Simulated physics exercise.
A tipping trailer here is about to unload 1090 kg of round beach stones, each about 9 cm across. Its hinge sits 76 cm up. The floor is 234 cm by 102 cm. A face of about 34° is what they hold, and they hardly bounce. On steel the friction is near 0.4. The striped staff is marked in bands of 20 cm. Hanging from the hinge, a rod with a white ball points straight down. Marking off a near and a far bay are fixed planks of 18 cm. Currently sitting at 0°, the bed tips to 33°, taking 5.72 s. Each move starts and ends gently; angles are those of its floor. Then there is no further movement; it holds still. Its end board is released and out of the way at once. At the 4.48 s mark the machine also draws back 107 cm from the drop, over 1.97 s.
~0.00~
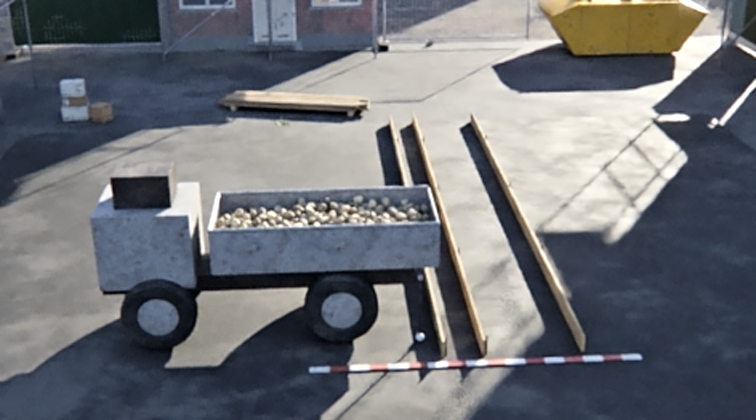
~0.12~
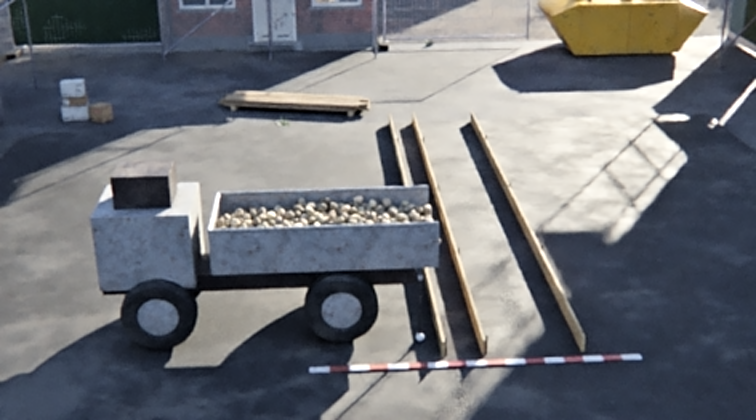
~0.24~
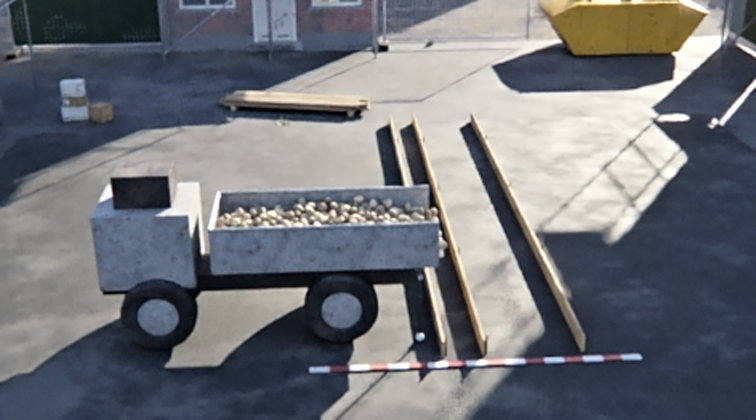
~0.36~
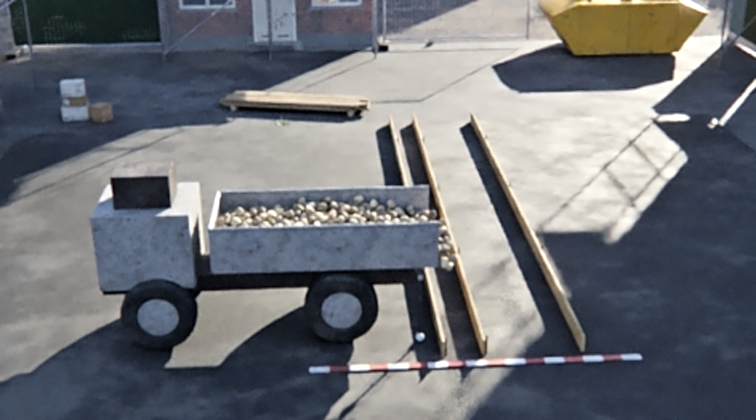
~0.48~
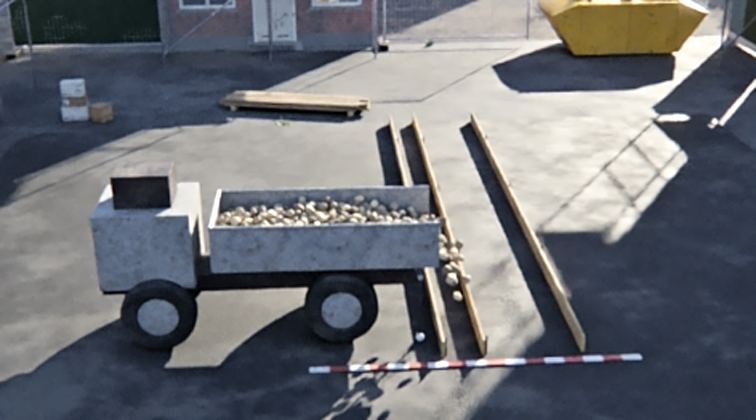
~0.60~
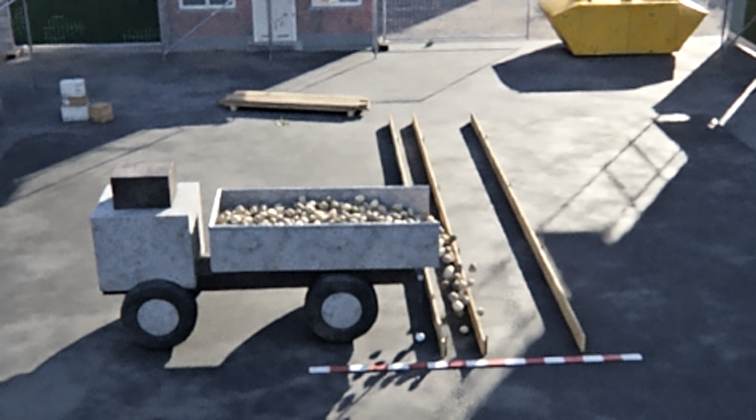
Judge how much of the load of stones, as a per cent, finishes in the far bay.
Some 65 per cent of it.
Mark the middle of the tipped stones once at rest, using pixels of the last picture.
Centre estimate: Around (488, 302).
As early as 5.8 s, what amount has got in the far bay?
Around 65 per cent of it.
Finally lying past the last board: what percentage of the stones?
Estimated share: Approx. 0 %.
After 4.3 s the floor is at 28°; 36 % in the bed, 31 % in the near bay, 33 % in the far bay; the foremost stones are at (558, 313).
After 5.8 s the floor is at 33°; 0 % in the bed, 5 % short of the bays, 32 % in the near bay, 63 % in the far bay; the foremost stones are at (556, 299).
After 6.9 s the floor is at 33°; 0 % in the bed, 5 % short of the bays, 32 % in the near bay, 63 % in the far bay; the foremost stones are at (556, 299).
After 9.8 s the floor is at 33°; 0 % in the bed, 5 % short of the bays, 32 % in the near bay, 63 % in the far bay; the foremost stones are at (556, 299).
